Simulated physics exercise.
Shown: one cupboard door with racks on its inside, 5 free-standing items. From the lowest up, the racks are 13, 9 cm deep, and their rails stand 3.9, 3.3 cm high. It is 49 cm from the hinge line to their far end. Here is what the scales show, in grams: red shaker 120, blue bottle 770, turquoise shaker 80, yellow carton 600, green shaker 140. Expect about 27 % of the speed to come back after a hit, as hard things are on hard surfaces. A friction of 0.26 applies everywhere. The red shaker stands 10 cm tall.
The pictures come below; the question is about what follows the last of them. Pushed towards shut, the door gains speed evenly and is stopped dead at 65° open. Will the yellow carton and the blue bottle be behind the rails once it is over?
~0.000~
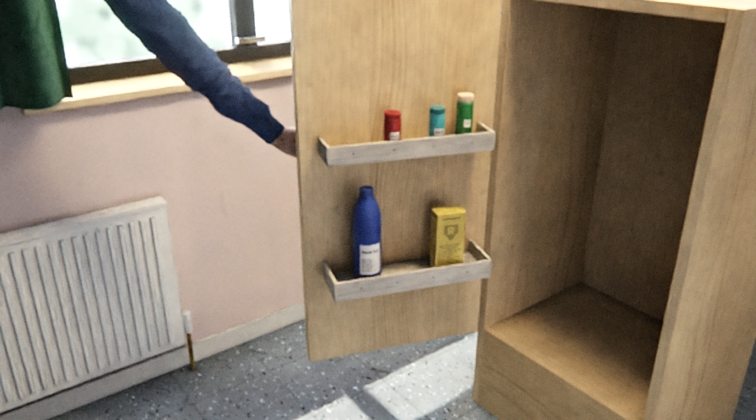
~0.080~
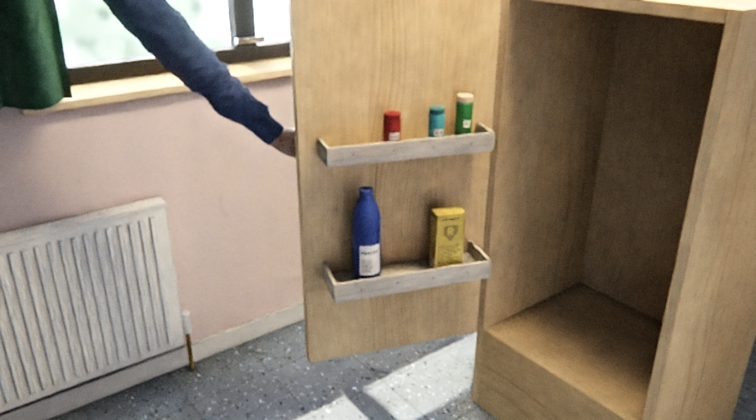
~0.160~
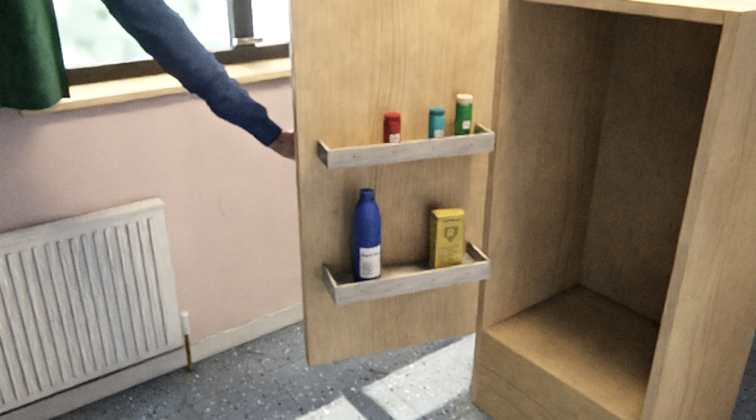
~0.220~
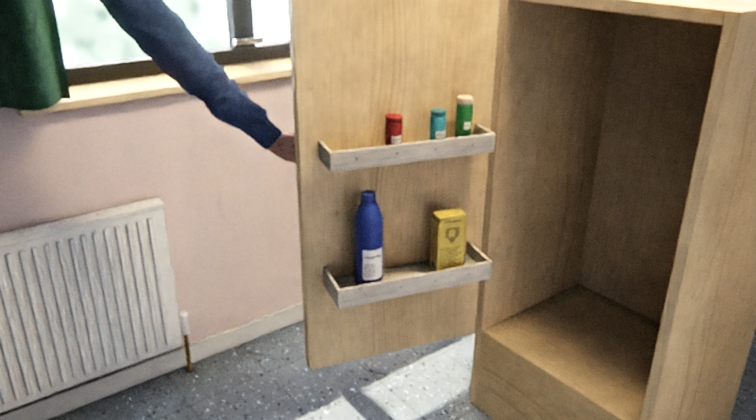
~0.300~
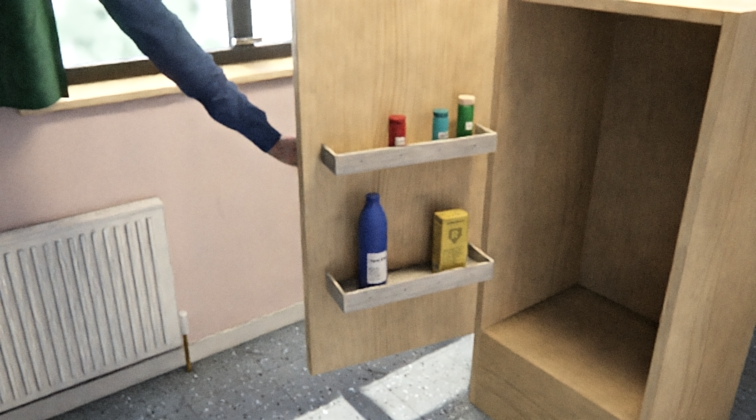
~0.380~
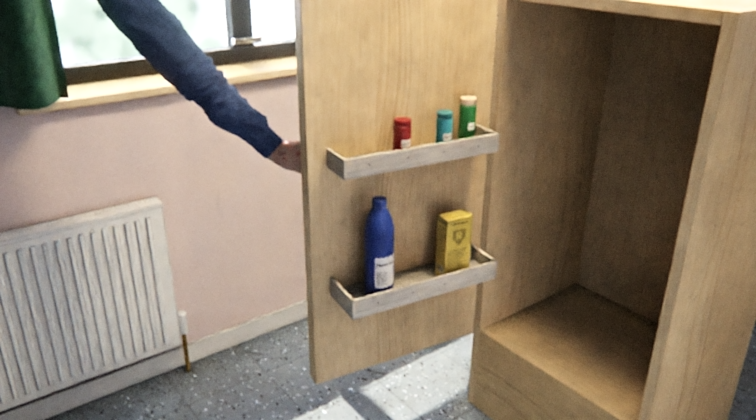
The yellow carton never leaves, the blue bottle fails to hold.
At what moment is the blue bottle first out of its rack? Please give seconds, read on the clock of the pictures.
Near 0.9 s on the clock.
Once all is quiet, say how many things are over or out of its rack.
Total: 1.
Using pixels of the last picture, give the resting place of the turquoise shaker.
My guess is roughly (490, 137).
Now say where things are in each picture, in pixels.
The first frame shows open by 110°; yellow carton (447, 240); blue bottle (367, 236).
The second frame shows open by 110°; green shaker (464, 118); red shaker (392, 131).
The third frame shows open by 108°; turquoise shaker (436, 128); green shaker (463, 119).
The fourth frame shows open by 107°; red shaker (394, 134); turquoise shaker (438, 129).
The fifth frame shows open by 103°; green shaker (465, 120); red shaker (397, 135).
The sixth frame shows open by 99°; yellow carton (454, 245); blue bottle (379, 248).
After 0.68 s, open by 73°.
After 0.98 s, open by 65°; blue bottle now out of its rack; yellow carton slid 2 cm near (499, 250).
After 1.28 s, open by 65°; yellow carton slid 2 cm near (499, 250).
At rest (1.6 s), out of its rack, blue bottle; the other 4 in place, give or take 5 cm. In the last view, yellow carton near (499, 250).
